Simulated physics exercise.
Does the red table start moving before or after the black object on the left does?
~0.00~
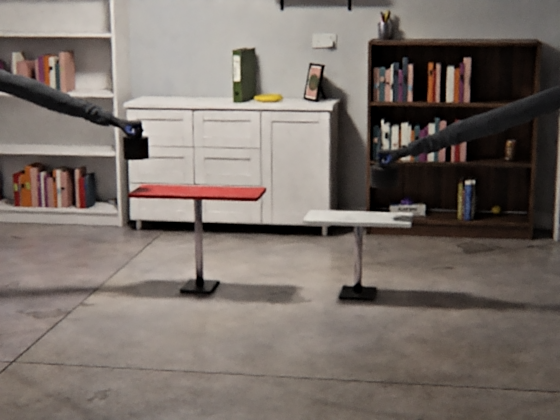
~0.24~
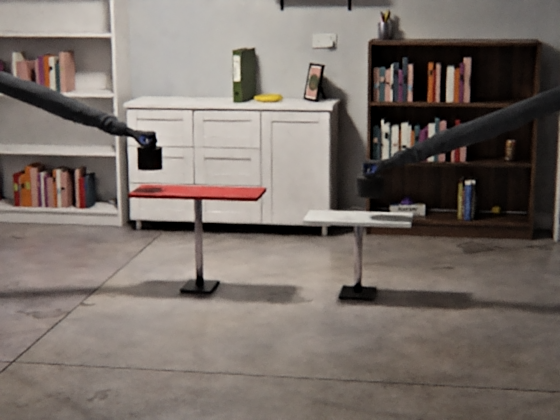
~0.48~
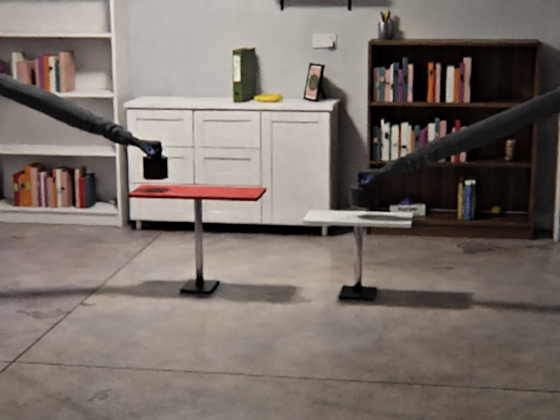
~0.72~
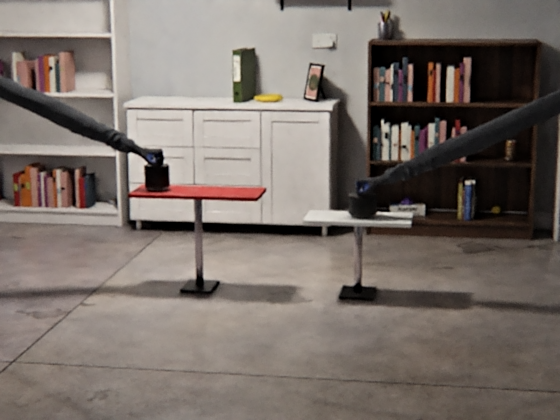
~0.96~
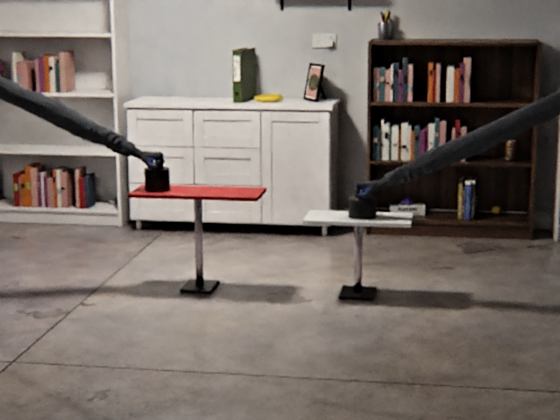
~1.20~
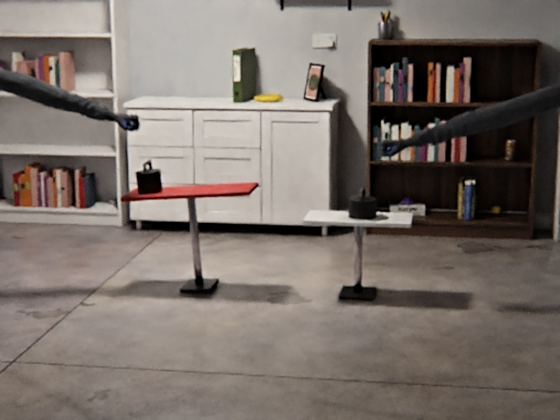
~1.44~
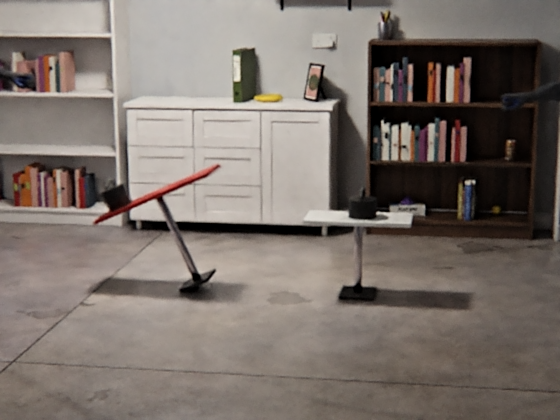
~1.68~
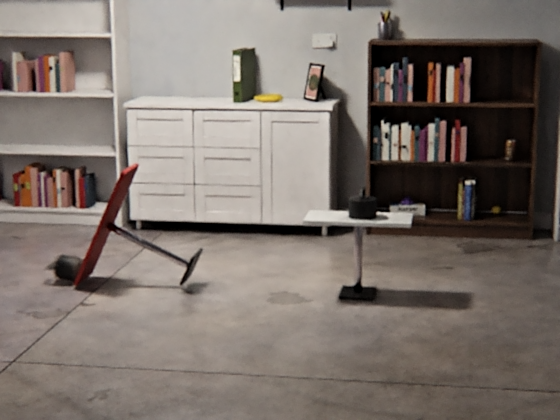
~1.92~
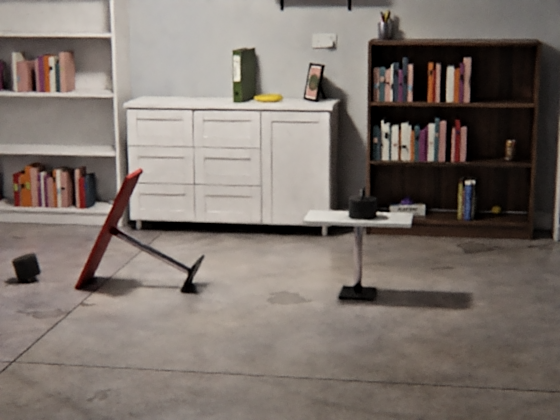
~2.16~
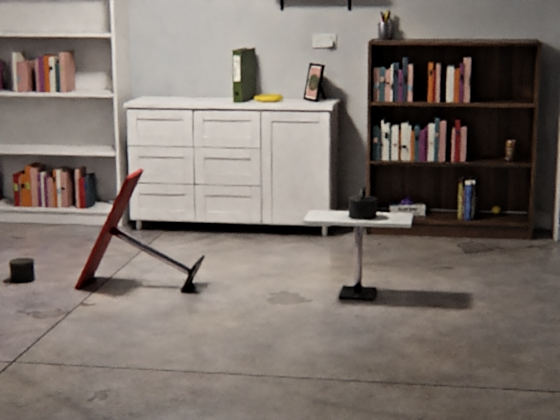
The red table starts moving after the black object on the left. A hand is already lowering that object while the table is still upright and motionless.
